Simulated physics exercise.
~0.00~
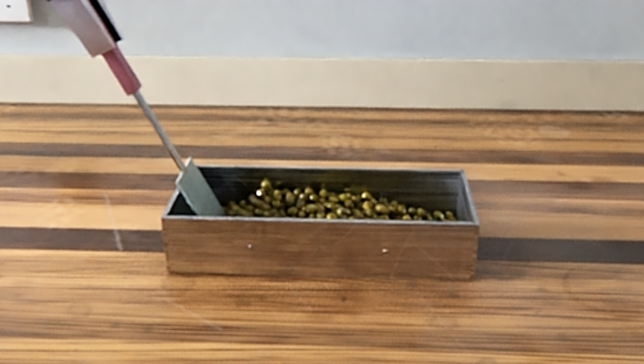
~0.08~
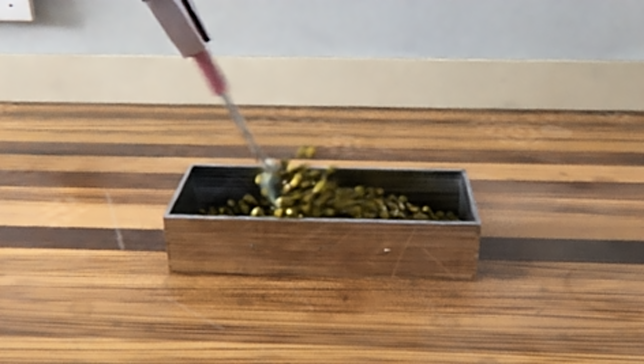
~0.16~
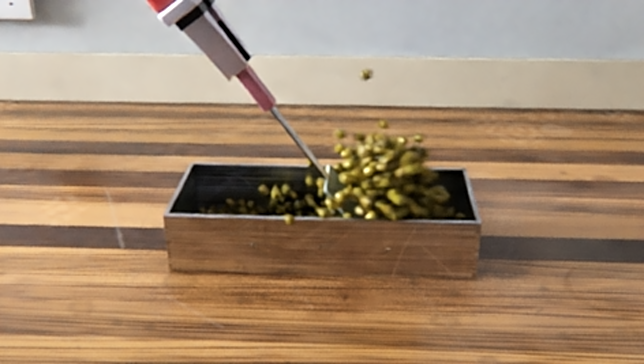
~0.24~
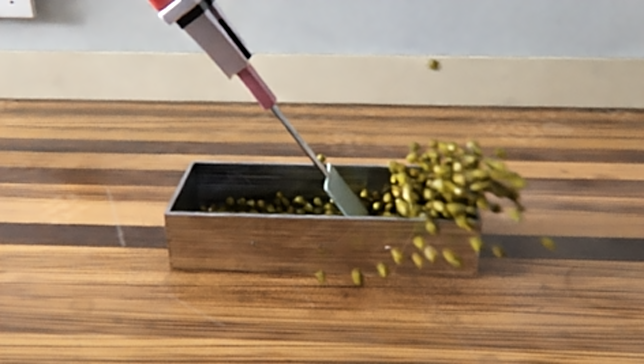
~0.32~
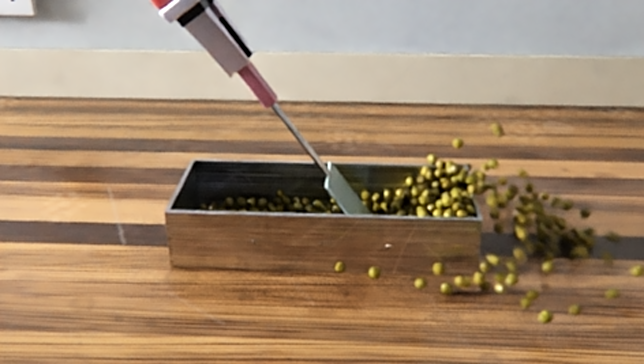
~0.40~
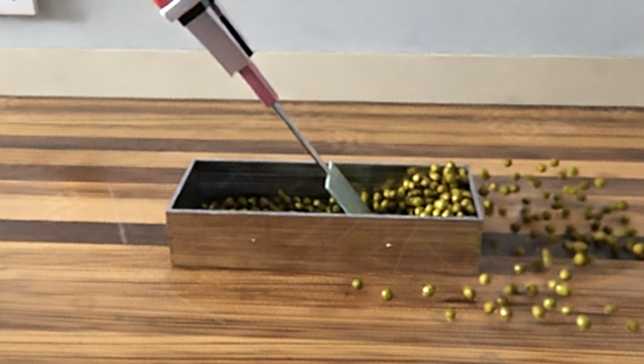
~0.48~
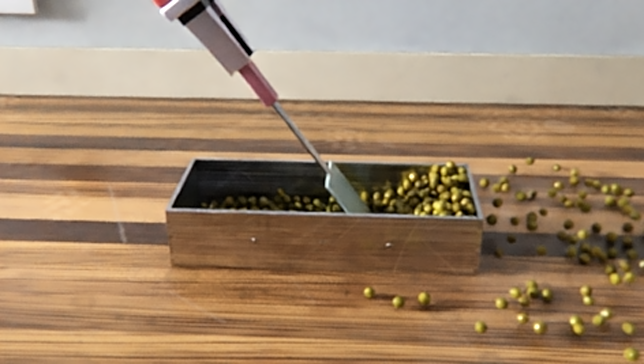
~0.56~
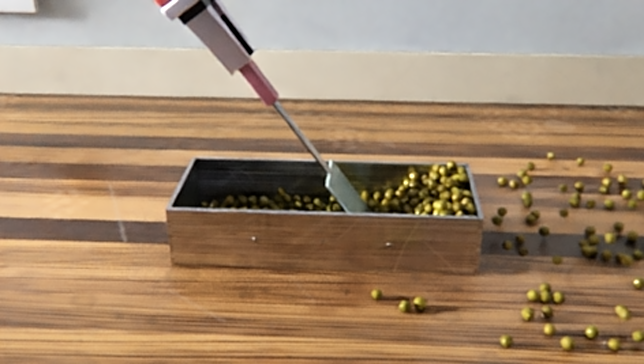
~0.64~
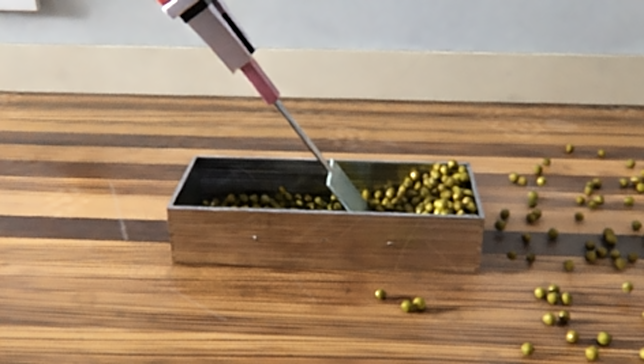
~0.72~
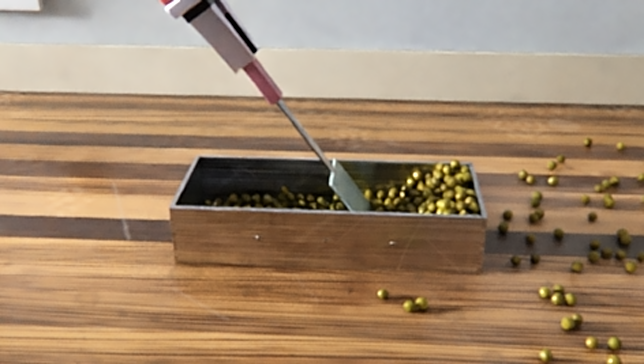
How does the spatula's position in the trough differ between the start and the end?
At the start the spatula is near the left end of the trough, and at the end it rests further right, around the middle.
